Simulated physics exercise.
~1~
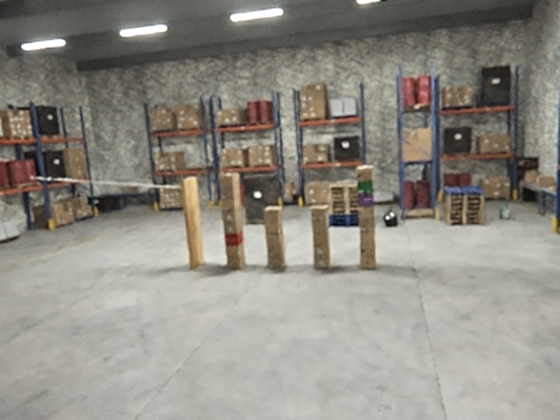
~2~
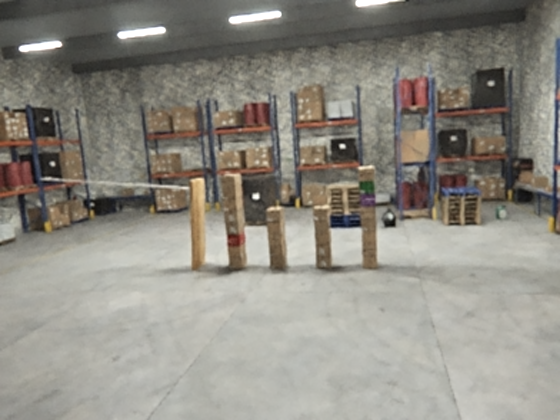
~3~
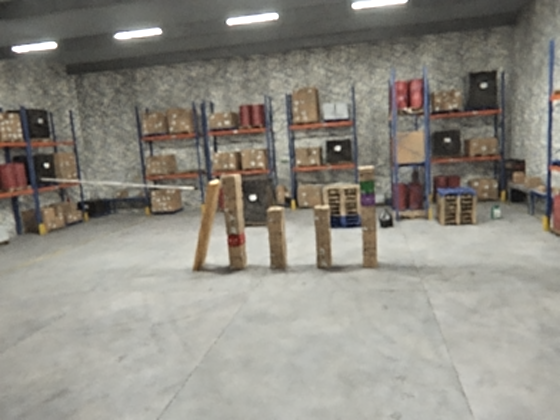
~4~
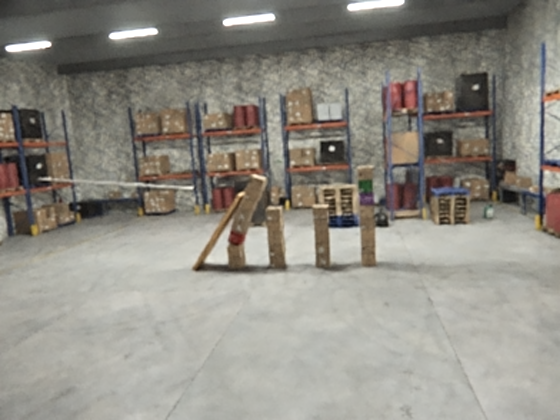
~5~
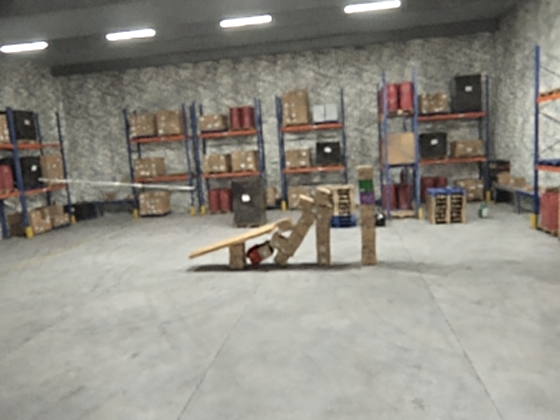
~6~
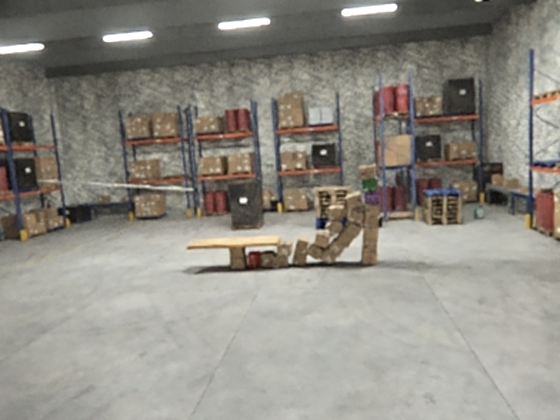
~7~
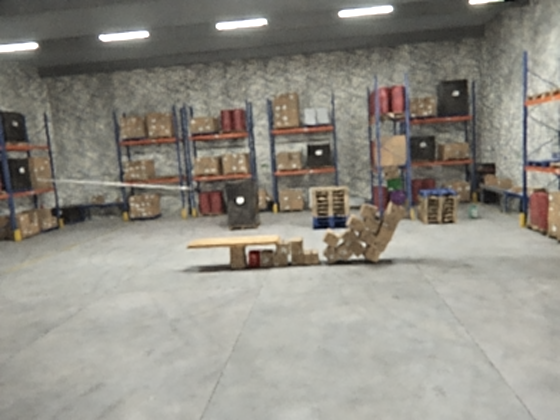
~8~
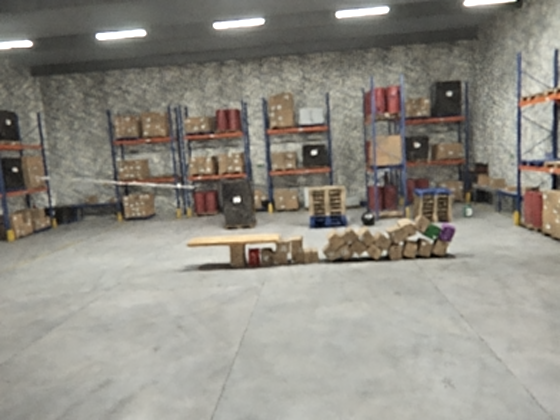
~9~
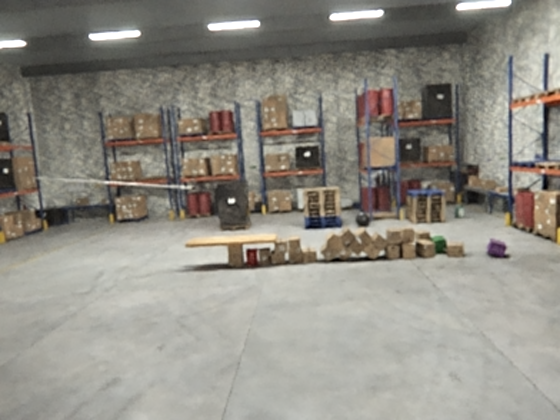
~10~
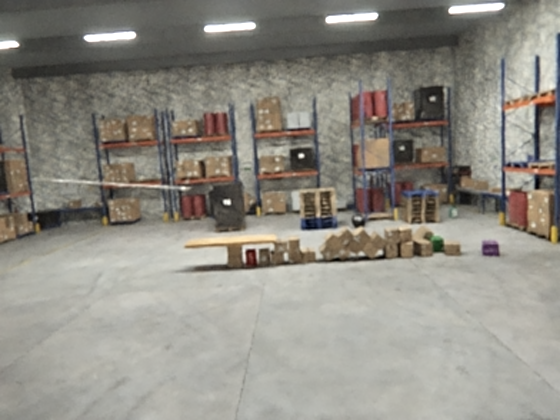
We see a pole push an upright wooden board into a row of stacked cartons in a warehouse, toppling the columns one after another to the right. The board ends up lying flat on the remains of a stack, with cartons strewn beside it and a purple one farthest right.
